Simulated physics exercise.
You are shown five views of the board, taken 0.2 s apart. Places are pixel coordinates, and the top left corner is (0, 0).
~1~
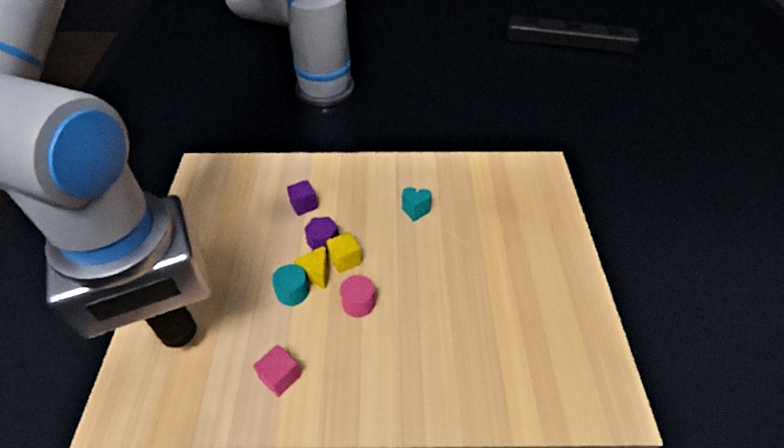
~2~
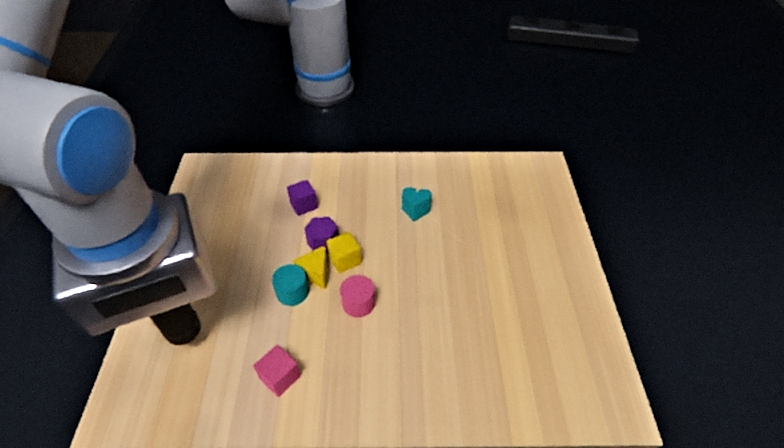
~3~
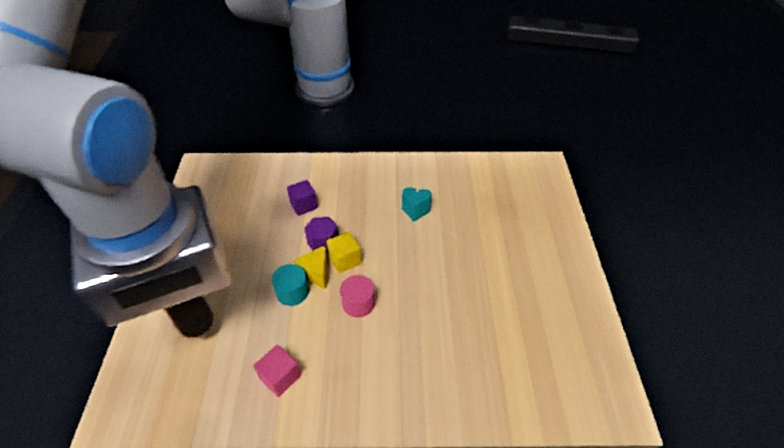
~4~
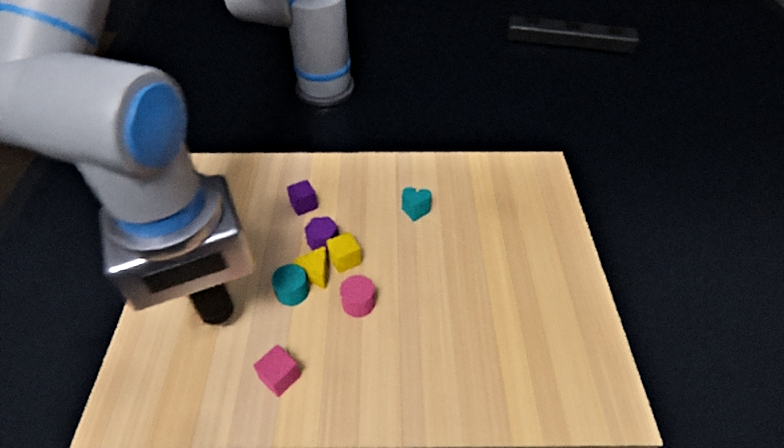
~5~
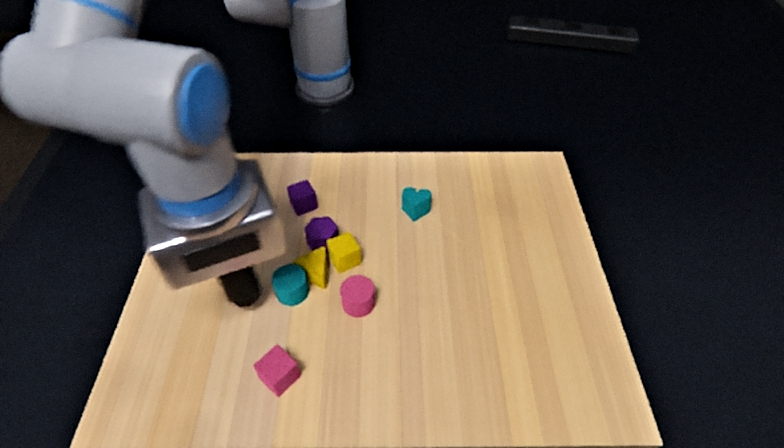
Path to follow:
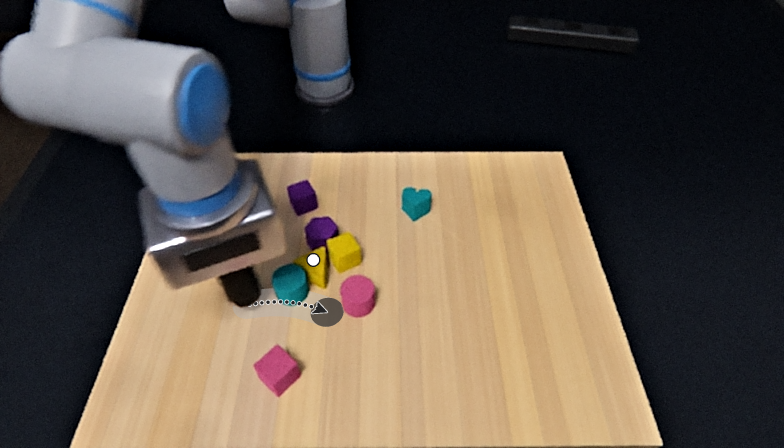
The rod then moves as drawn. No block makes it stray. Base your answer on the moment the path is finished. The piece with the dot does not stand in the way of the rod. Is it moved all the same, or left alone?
At the end, its place is different.
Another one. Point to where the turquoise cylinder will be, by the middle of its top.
It will end up at (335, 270).
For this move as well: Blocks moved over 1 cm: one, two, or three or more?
Of all the blocks, three or more travel more than a centimetre.
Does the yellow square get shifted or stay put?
Moved off its spot.
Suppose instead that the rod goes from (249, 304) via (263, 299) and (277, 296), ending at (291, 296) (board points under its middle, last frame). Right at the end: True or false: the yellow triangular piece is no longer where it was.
Answer: True.
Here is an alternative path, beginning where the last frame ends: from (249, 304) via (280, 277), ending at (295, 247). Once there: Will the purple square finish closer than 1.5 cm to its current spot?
Final answer: Yes.
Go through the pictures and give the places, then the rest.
In the first picture, rod tip (179, 333); block tops, turquoise cylinder (289, 277); yellow triangular piece (313, 260); purple six-sided block (321, 227); yellow square (343, 244).
In the second picture, rod (184, 330); blocks unchanged.
In the third picture, rod (197, 323); blocks unchanged.
In the fourth picture, rod (217, 311); blocks unchanged.
In the fifth picture, rod (245, 294); turquoise cylinder (289, 277); yellow triangular piece (313, 260); purple six-sided block (321, 227); yellow square (343, 244).
Path on the board, from (249, 304) over (290, 302) to (327, 312); the dot is on the yellow triangular piece.
The first path, step by step. One third of the way, rod (274, 291); turquoise cylinder (304, 274); yellow triangular piece (322, 254); yellow square (347, 242).
Two thirds of the way, rod (301, 294); turquoise cylinder (325, 269); yellow triangular piece (331, 247); yellow square (353, 237), turned 15° clockwise.
At the end, rod (325, 302); turquoise cylinder (335, 270); yellow triangular piece (332, 246), turned 15° anticlockwise; purple six-sided block (321, 225); yellow square (355, 237), turned 15° clockwise.
